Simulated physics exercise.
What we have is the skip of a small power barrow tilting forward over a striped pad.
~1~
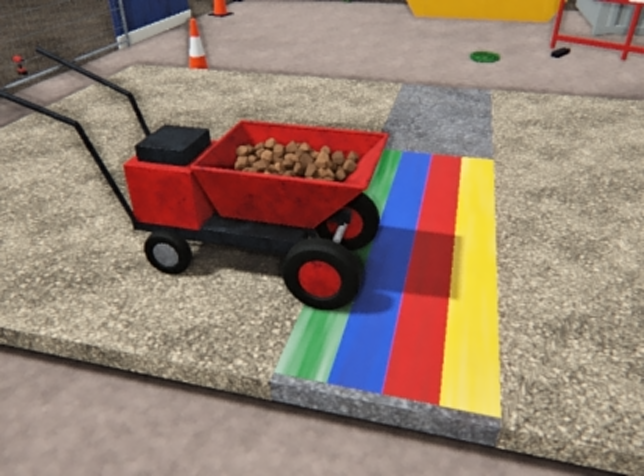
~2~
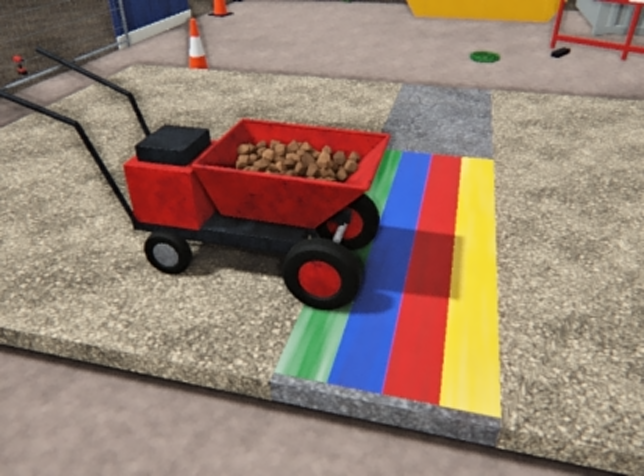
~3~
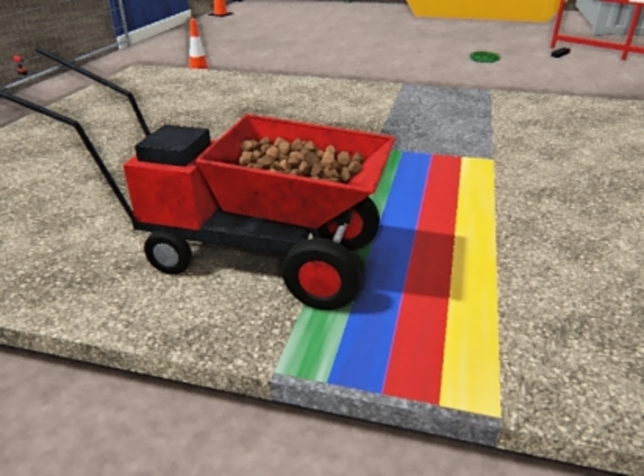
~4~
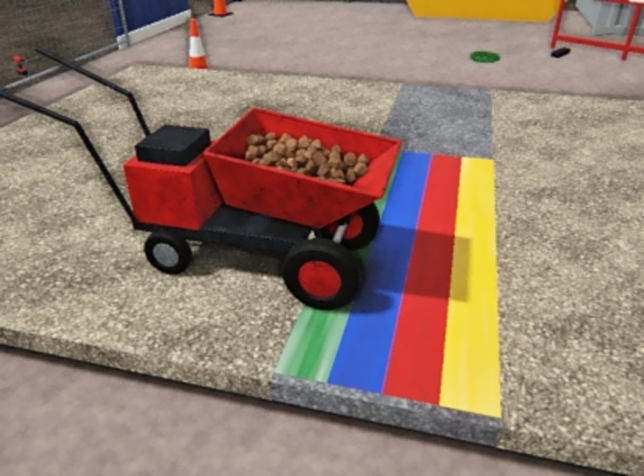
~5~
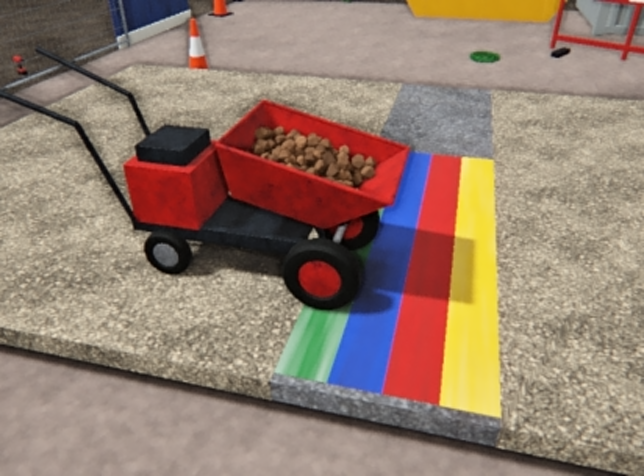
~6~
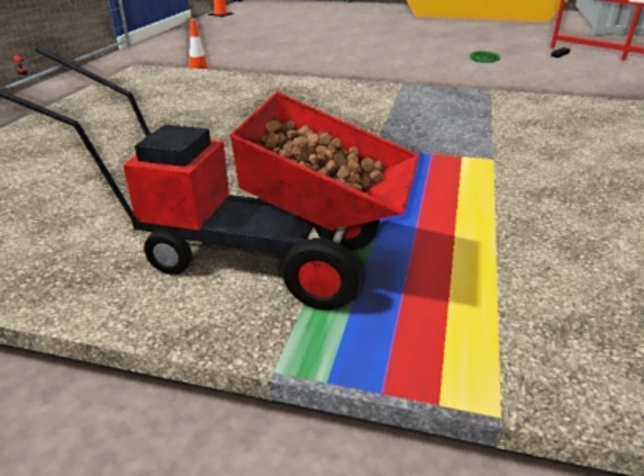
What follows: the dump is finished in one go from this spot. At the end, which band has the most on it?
The yellow strip carries the most.
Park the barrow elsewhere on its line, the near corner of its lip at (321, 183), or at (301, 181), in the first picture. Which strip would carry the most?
First the red strip, then the strip in red.
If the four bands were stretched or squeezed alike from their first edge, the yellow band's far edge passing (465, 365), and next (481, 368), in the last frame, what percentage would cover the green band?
Near 0 % and 0 %.
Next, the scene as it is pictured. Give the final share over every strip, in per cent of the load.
In per cent, green strip 0, blue strip 0, red strip 10 and yellow strip 40.
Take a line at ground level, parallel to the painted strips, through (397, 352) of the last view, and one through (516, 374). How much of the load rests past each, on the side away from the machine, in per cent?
The first gives 80 %, the second 20 %.
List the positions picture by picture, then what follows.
In the first frame, lip of the skip (365, 188), level; top of the load (296, 160), clay clods; green strip (317, 333); blue strip (366, 342); red strip (418, 351); yellow strip (472, 361).
In the second frame, lip of the skip (367, 189), level; top of the load (280, 162).
In the third frame, lip of the skip (373, 192), tipped barely; top of the load (284, 160).
In the fourth frame, lip of the skip (381, 197), tipped a little; top of the load (290, 157).
In the fifth frame, lip of the skip (391, 204), tipped a little; top of the load (286, 150).
In the sixth frame, lip of the skip (402, 213), tipped clearly; top of the load (297, 146); green strip (317, 333); blue strip (366, 342); red strip (418, 351); yellow strip (472, 361).
Just after the last frame, skip tipped steeply; every one in the skip.
A moment on, skip tipped right over; roughly two thirds in the skip; about a tenth over the red strip; roughly a third over the yellow strip; just a few off the paint.
Further on, skip tipped right over; roughly a quarter in the skip; about a tenth over the red strip; roughly a third over the yellow strip; roughly a quarter off the paint.
When it is over, skip tipped right over; roughly a quarter in the skip; not one over the green strip; not one over the blue strip; about a tenth over the red strip; roughly a third over the yellow strip; roughly a quarter off the paint.
